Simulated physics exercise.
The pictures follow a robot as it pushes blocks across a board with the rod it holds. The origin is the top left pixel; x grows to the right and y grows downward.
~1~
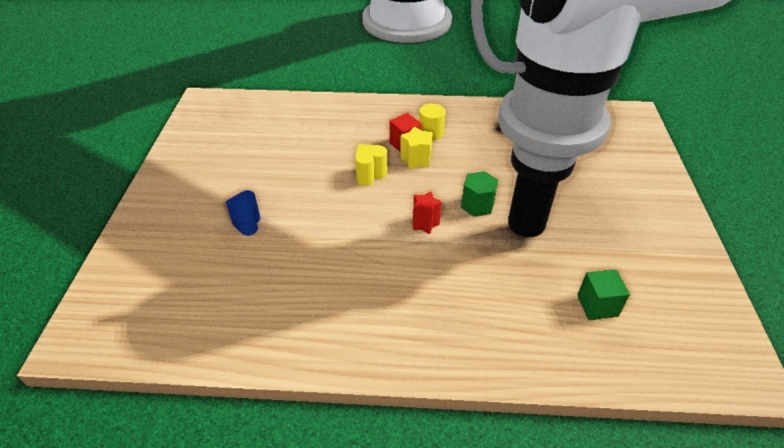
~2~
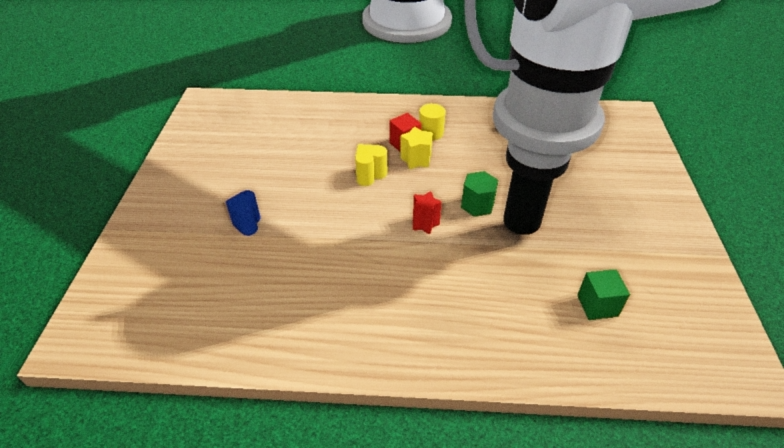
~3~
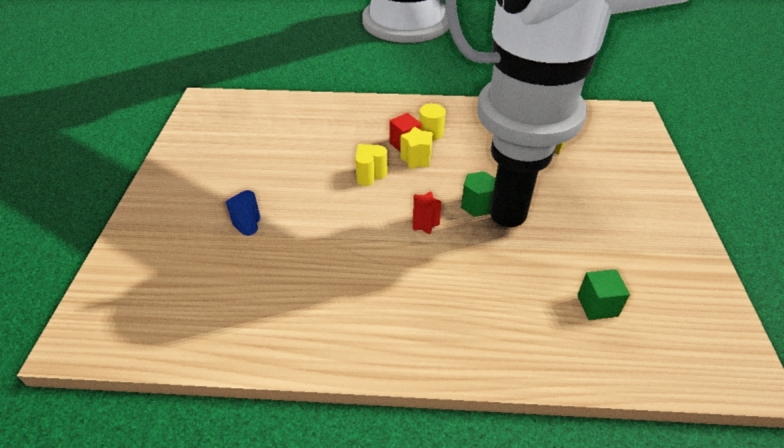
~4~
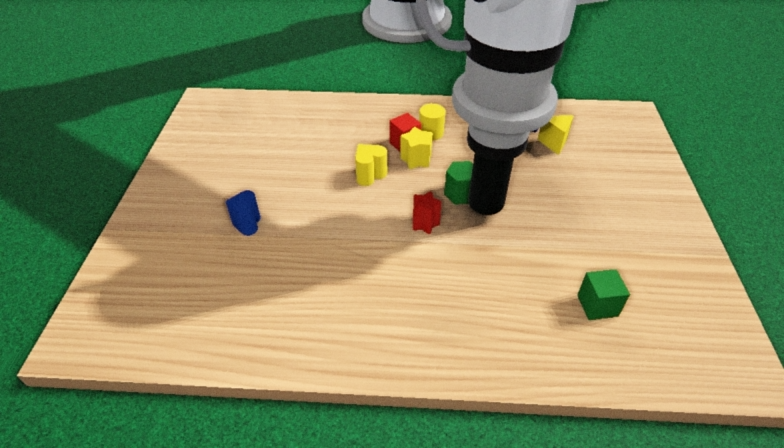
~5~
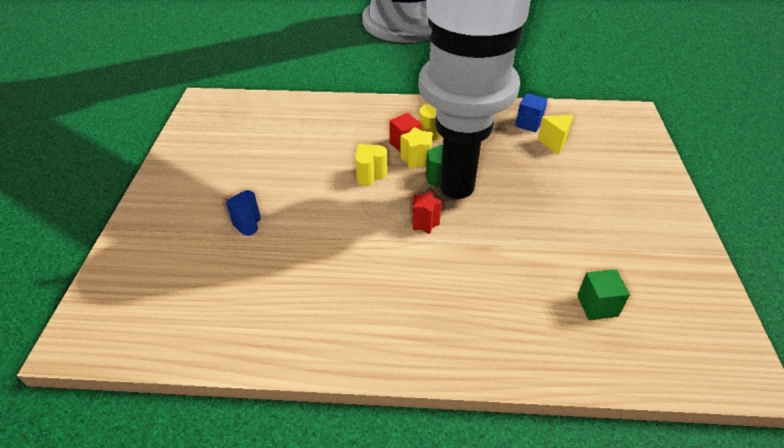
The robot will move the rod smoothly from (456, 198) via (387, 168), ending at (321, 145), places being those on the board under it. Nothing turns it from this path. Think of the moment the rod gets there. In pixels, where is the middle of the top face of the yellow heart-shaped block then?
The middle of its upper face should be somewhere near (342, 151).
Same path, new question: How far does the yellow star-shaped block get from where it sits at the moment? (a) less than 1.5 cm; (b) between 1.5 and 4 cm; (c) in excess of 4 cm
b: Between 1.5 and 4 cm.
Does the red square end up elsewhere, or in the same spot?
It gets moved.
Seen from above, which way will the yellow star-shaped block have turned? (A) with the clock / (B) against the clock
That would be B.
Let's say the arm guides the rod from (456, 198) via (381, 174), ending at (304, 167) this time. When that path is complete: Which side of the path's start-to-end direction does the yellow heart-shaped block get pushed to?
It heads left.
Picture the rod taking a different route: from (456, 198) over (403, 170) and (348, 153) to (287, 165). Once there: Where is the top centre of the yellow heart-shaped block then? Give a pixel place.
Roughly at (350, 151).
The first path, step by step. One third of the way, rod (410, 168); red square (394, 113); yellow star-shaped block (414, 125), turned 45° anticlockwise; green six-sided block (434, 139), turned 60° clockwise.
Two thirds of the way, rod (364, 150); yellow heart-shaped block (344, 151), turned 95° anticlockwise; red square (394, 113); yellow star-shaped block (414, 125), turned 45° anticlockwise; green six-sided block (434, 139), turned 60° clockwise.
At the end, rod (320, 136); yellow heart-shaped block (342, 151), turned 105° anticlockwise; red square (394, 113); yellow star-shaped block (414, 125), turned 45° anticlockwise; green six-sided block (434, 139), turned 60° clockwise.
